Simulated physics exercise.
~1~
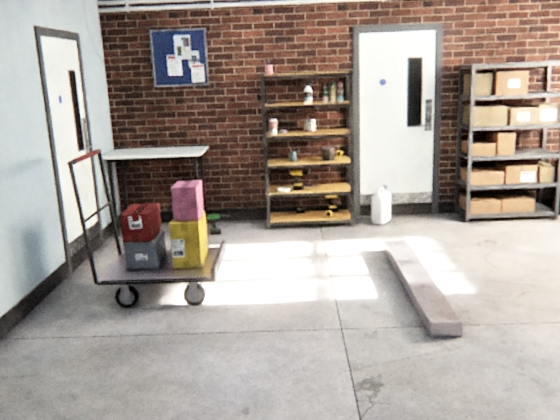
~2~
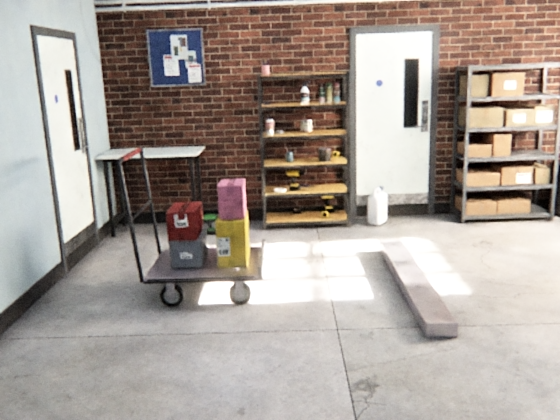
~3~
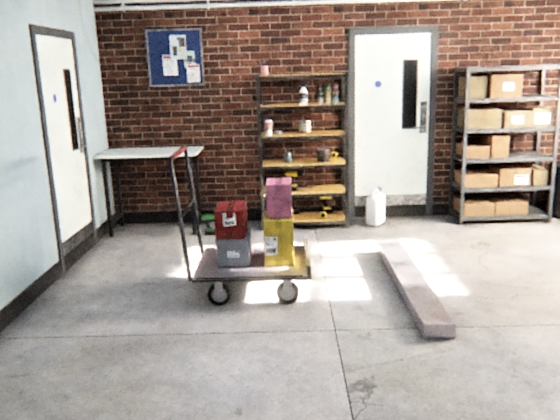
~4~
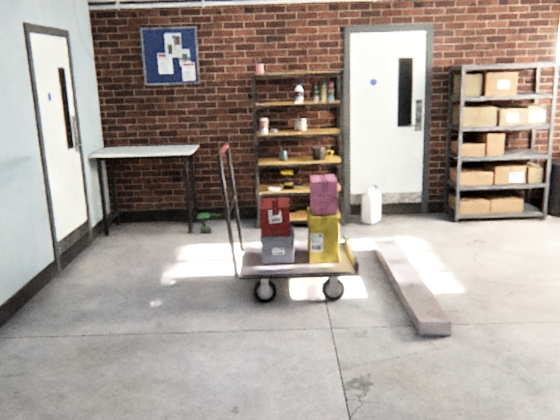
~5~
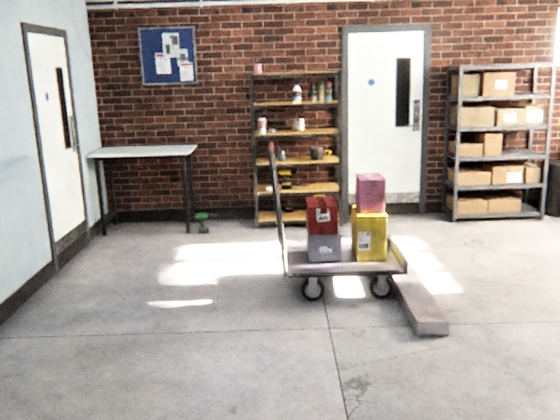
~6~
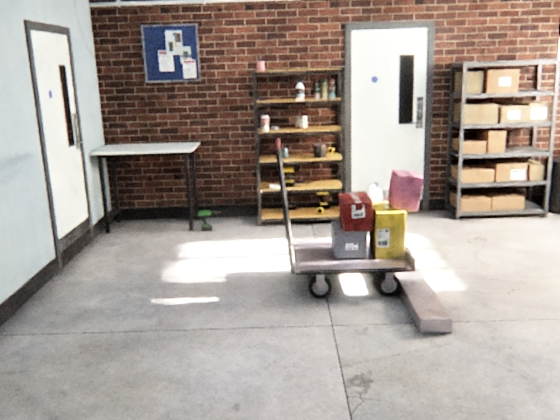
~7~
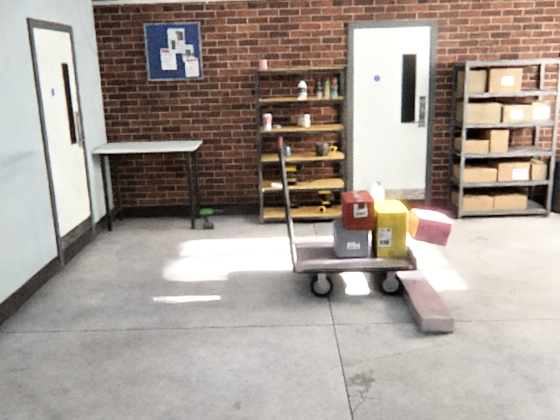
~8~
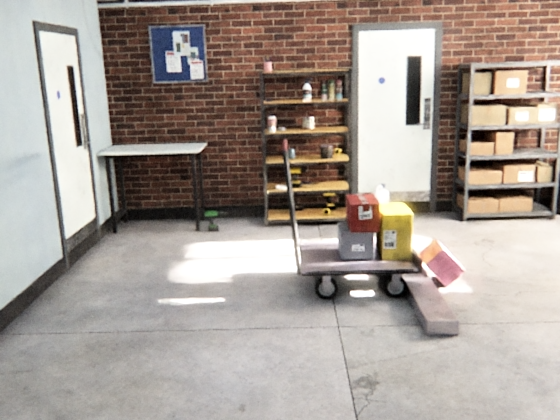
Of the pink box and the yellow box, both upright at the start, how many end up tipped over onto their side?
One of them does. The pink box tips over off the front of the trolley, while the yellow box stays upright on the deck.
Loaded flatbed trolley rolling right and stopping at a raised sill, its pink box toppling off the front while three containers stay aboard.
